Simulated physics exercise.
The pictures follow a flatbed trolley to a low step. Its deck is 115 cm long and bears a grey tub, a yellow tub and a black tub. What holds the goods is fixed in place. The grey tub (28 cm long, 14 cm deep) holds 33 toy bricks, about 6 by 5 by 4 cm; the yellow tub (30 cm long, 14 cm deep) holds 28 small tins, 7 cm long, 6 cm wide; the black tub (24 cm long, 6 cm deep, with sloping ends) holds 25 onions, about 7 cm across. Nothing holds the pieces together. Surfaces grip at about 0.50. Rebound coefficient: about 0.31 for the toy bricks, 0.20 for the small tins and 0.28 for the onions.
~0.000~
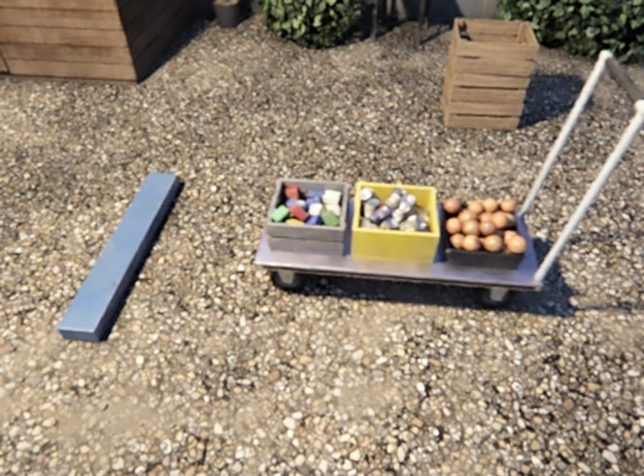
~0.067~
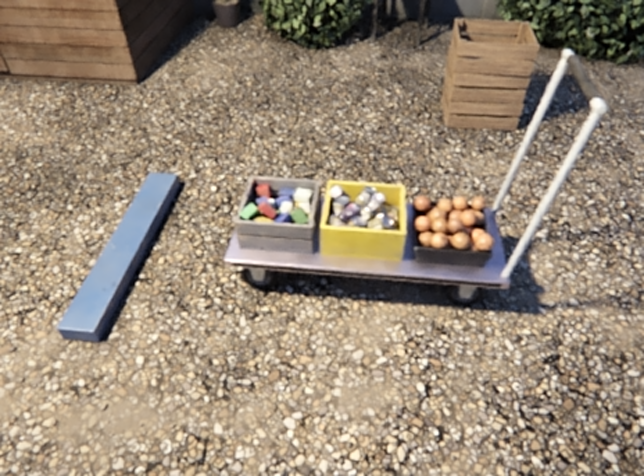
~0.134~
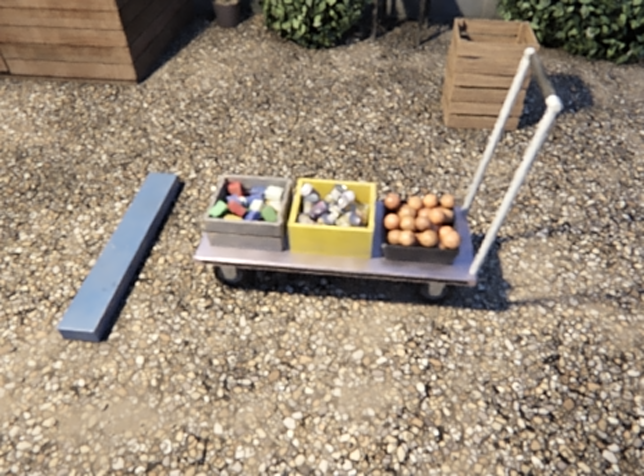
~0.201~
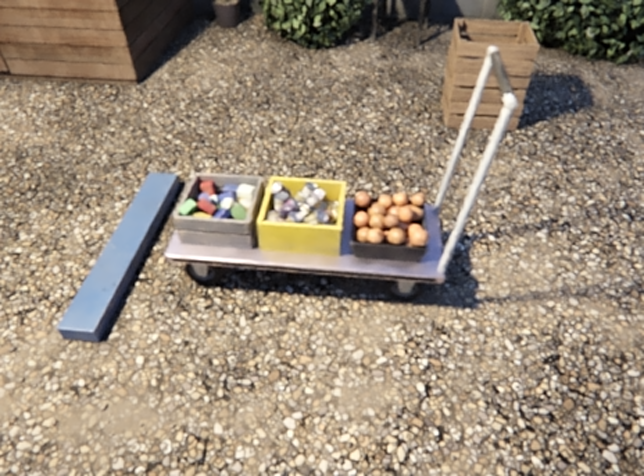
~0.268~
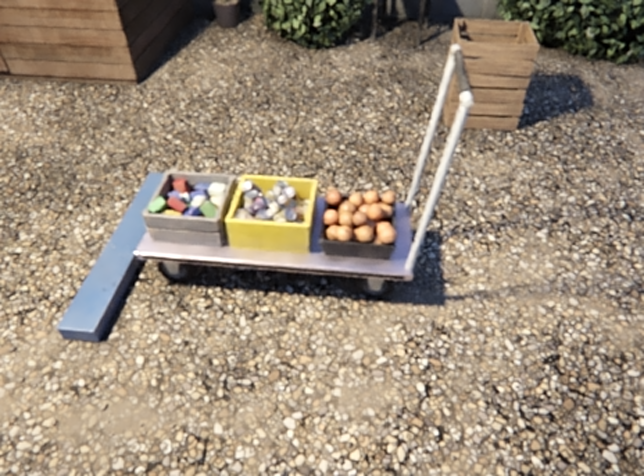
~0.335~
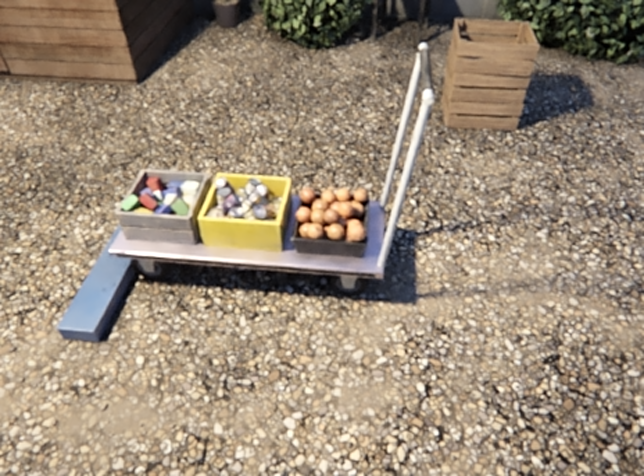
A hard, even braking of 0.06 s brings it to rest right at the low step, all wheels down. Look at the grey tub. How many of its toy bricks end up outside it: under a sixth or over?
Out of the grey tub go under a sixth of the toy bricks.
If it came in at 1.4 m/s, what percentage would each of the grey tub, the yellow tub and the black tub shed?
In that case grey tub 0, yellow tub 0, black tub 20 per cent.
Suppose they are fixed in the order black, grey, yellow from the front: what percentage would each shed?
Then grey tub 0, yellow tub 0, black tub 40 per cent.
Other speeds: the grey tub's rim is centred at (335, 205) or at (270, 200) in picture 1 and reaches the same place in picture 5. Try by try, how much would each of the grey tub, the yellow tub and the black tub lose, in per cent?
Grey tub 10 then 0, yellow tub 0 then 0, black tub 40 then 10 per cent.
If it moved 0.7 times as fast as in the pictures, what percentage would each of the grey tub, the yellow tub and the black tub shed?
Then grey tub 0, yellow tub 0, black tub 20 per cent.
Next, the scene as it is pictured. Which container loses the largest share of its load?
It is the black tub.
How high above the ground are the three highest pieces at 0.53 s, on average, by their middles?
Some 40 cm up.
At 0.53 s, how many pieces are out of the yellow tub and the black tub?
About: Yellow tub 0, black tub 6.
After 0.41 s, the grey tub has all 33, the yellow tub has all 28 and the black tub is down by 2 of 25.
After 0.53 s, the grey tub has all 33, the yellow tub has all 28 and the black tub is down by 6 of 25.
After 0.76 s, the grey tub has all 33, the yellow tub has all 28 and the black tub is down by 9 of 25.
Final count (at 1.26 s), the grey tub has all 33, the yellow tub has all 28 and the black tub is down by 9 of 25. Asked share, 0 of 33, 0 per cent.
